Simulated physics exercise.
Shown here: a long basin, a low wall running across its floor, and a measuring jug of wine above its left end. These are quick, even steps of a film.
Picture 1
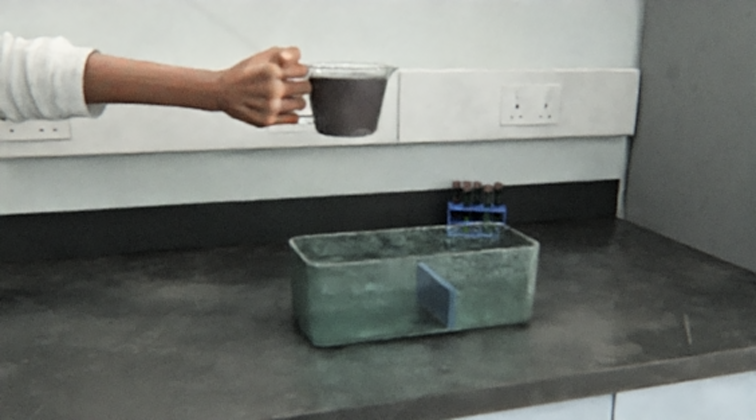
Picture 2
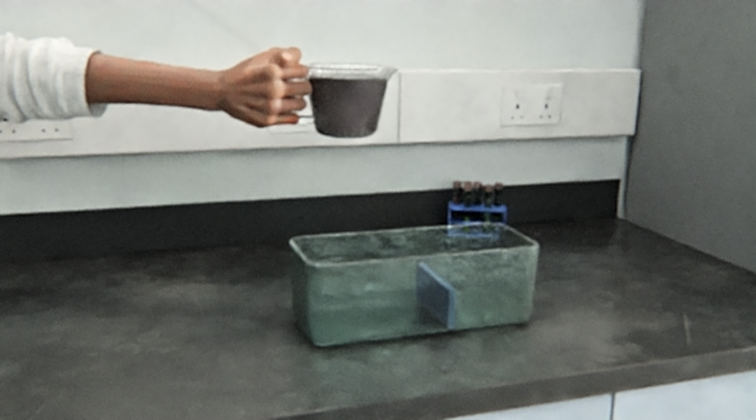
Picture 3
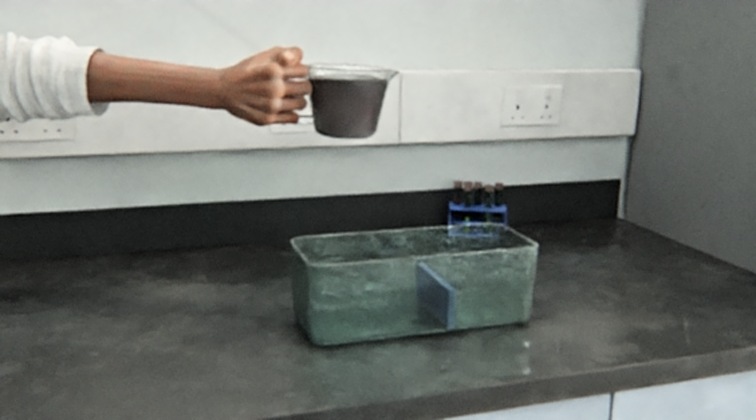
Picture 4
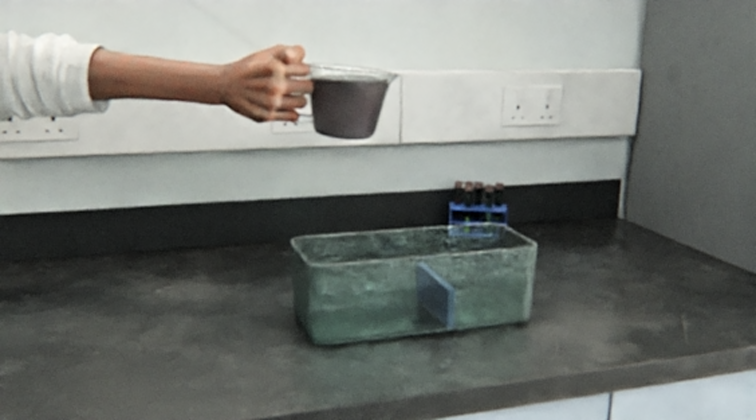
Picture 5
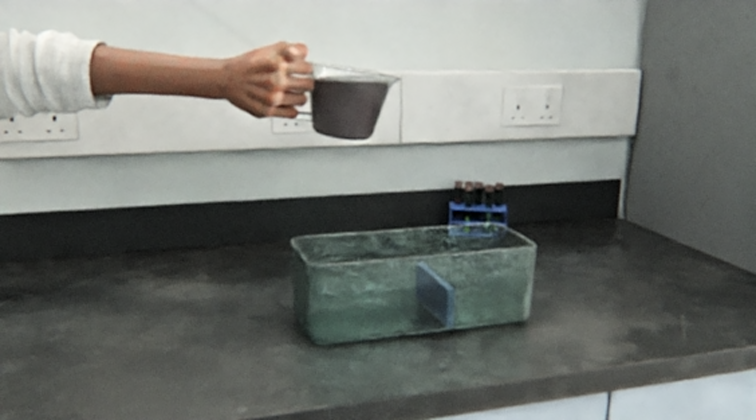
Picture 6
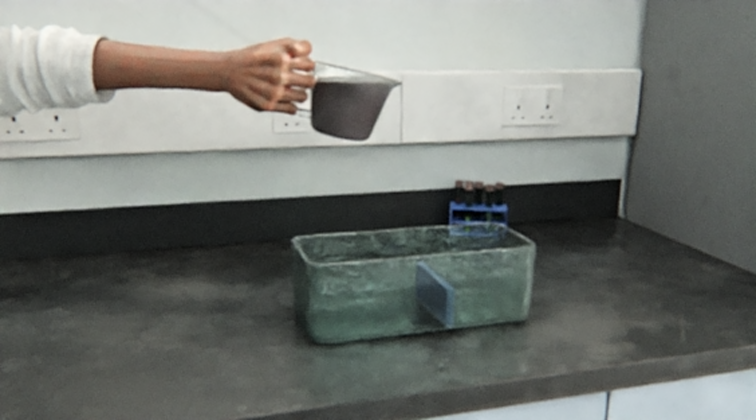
A hand gripping a measuring jug of dark liquid holds it nearly level above the left part of a long, greenish see-through basin with a low blue wall inside. The hand then slowly tilts the jug slightly to the right, its spout dipping a little, while the basin stays still on the dark counter.
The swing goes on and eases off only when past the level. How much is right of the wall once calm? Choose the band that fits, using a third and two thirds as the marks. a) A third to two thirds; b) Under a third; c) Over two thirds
The answer is a.
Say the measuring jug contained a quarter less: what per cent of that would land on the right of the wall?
40 per cent or so.
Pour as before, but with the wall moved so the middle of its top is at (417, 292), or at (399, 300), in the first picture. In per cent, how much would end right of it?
First try: Roughly 80 per cent; second try: 85 per cent.
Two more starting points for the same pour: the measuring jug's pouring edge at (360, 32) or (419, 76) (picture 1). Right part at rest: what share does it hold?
In order, some 5 and 80 percent.
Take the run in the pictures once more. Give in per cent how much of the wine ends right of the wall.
Near 60 in a hundred.
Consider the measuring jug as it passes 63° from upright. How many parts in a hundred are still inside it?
Some 60 in a hundred has yet to spill out.
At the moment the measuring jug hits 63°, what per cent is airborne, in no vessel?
Near 30 in a hundred.
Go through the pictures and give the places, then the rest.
The first picture shows tilt 0°; pouring edge (398, 67); surface from (306, 77) to (384, 76); the long basin's rim runs from (299, 253) to (520, 235); the wall's top is at (436, 277).
The second picture shows tilt 1°; pouring edge (399, 68); surface from (307, 77) to (384, 77).
The third picture shows tilt 2°; pouring edge (399, 70); surface from (308, 78) to (385, 78).
The fourth picture shows tilt 5°; pouring edge (400, 74); surface from (309, 78) to (386, 79).
The fifth picture shows tilt 8°; pouring edge (401, 78); surface from (311, 80) to (388, 80).
The sixth picture shows tilt 12°; pouring edge (402, 82); surface from (313, 81) to (393, 81).
A moment on, the measuring jug is tipped part way and 61 per cent is still to pour, 2 is left of the wall and 9 right of it.
Next, the measuring jug is tipped on its side and 9 per cent is still to pour, 16 is left of the wall and 57 right of it.
Then the measuring jug is tipped right over and 0 per cent is still to pour, 38 is left of the wall and 59 right of it.
Later the measuring jug is tipped right over and 0 per cent is still to pour, 39 is left of the wall and 60 right of it.
At rest 39 per cent lies left of the wall, 60 right of it and 2 outside.
